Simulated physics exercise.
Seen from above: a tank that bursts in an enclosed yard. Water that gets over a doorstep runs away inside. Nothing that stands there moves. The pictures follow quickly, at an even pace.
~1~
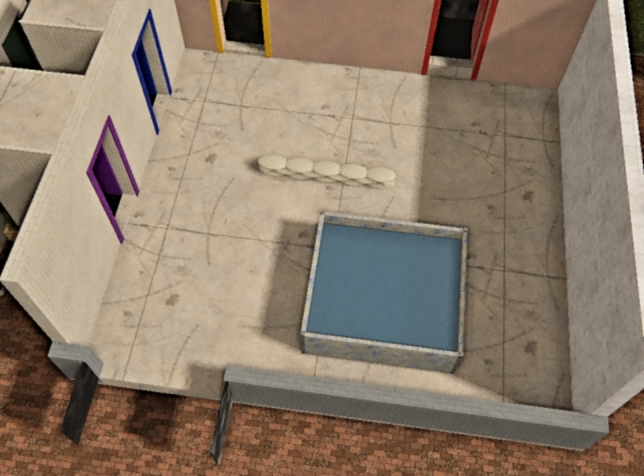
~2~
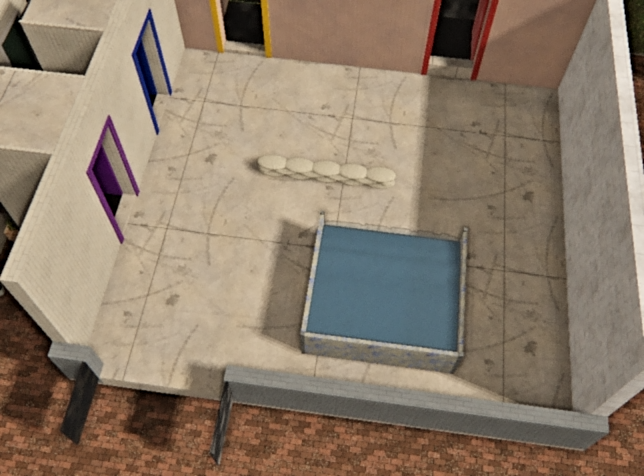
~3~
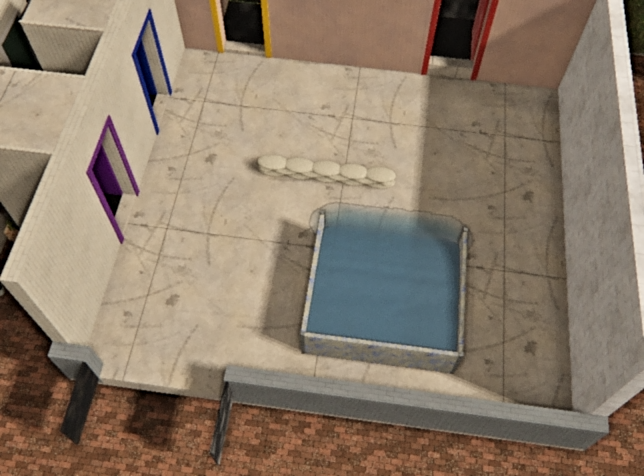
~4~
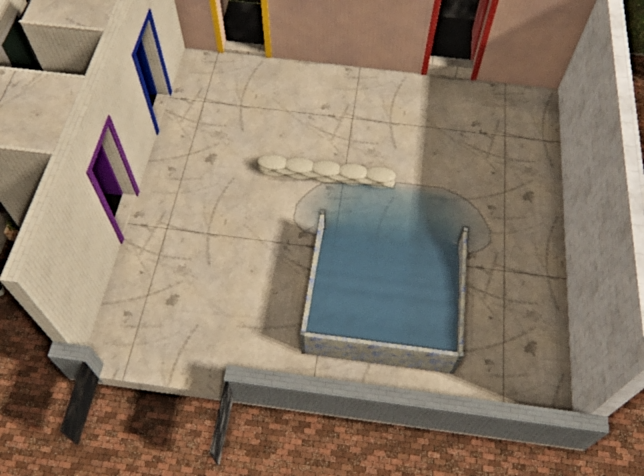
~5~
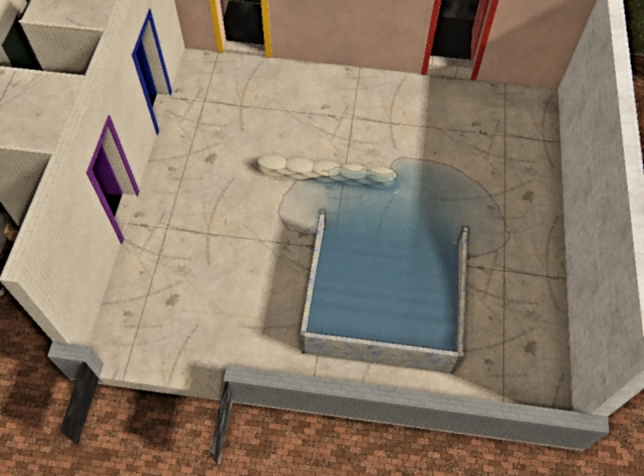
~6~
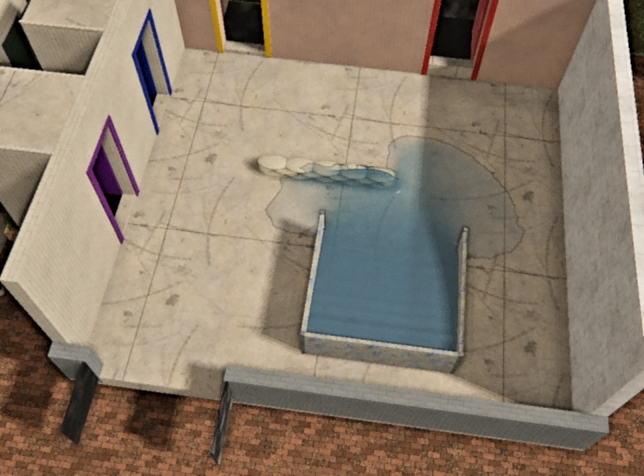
Blue water sits still in an open square tank in a pale, cracked-floor yard seen from above by an unmoving camera, then pours out as the tank's far side gives way. Purple- and blue-edged openings line the left wall, yellow and red ones the back, with brick paving in front. The water fans across the floor, meets the low row of cream sacks and spreads around its right end.
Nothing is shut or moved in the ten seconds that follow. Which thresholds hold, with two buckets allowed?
One by one: The purple door takes more than that; the yellow door stays under that; the red door stays under that; the blue door takes more than that.
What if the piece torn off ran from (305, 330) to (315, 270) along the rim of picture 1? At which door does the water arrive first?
The purple-painted one.
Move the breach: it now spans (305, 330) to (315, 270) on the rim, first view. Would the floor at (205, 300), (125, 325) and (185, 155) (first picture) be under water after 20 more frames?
In that order: Wet, flooded, flooded.
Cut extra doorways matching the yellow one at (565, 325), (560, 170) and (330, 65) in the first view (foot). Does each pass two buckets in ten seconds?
In turn: Lets less in, goes over, is under.
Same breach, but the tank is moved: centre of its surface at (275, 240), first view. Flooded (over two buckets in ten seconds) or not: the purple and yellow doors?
One by one: The purple one is under, the yellow one goes over.
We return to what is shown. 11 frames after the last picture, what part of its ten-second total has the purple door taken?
Some 0 per cent.
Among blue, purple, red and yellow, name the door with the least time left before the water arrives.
It is the one in red.
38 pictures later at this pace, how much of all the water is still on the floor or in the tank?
Near 94 in a hundred.
A moment on, water covers 30 % of the floor; the purple door not reached, the yellow door not reached, the red door wet at the sill, nothing in, the blue door not reached.
Next, water covers 50 % of the floor; the purple door wet at the sill, nothing in, the yellow door not reached, the red door wet at the sill, nothing in, the blue door not reached.
Then, water covers 60 % of the floor; the purple door over two buckets in, the yellow door wet at the sill, nothing in, the red door wet at the sill, nothing in, the blue door wet at the sill, nothing in.
Later, water covers 80 % of the floor; the purple door far over two buckets in, the yellow door wet at the sill, nothing in, the red door wet at the sill, nothing in, the blue door under two buckets in.
In the end, water covers 95 % of the floor; the purple door far over two buckets in, the yellow door under two buckets in, the red door wet at the sill, nothing in, the blue door over two buckets in.
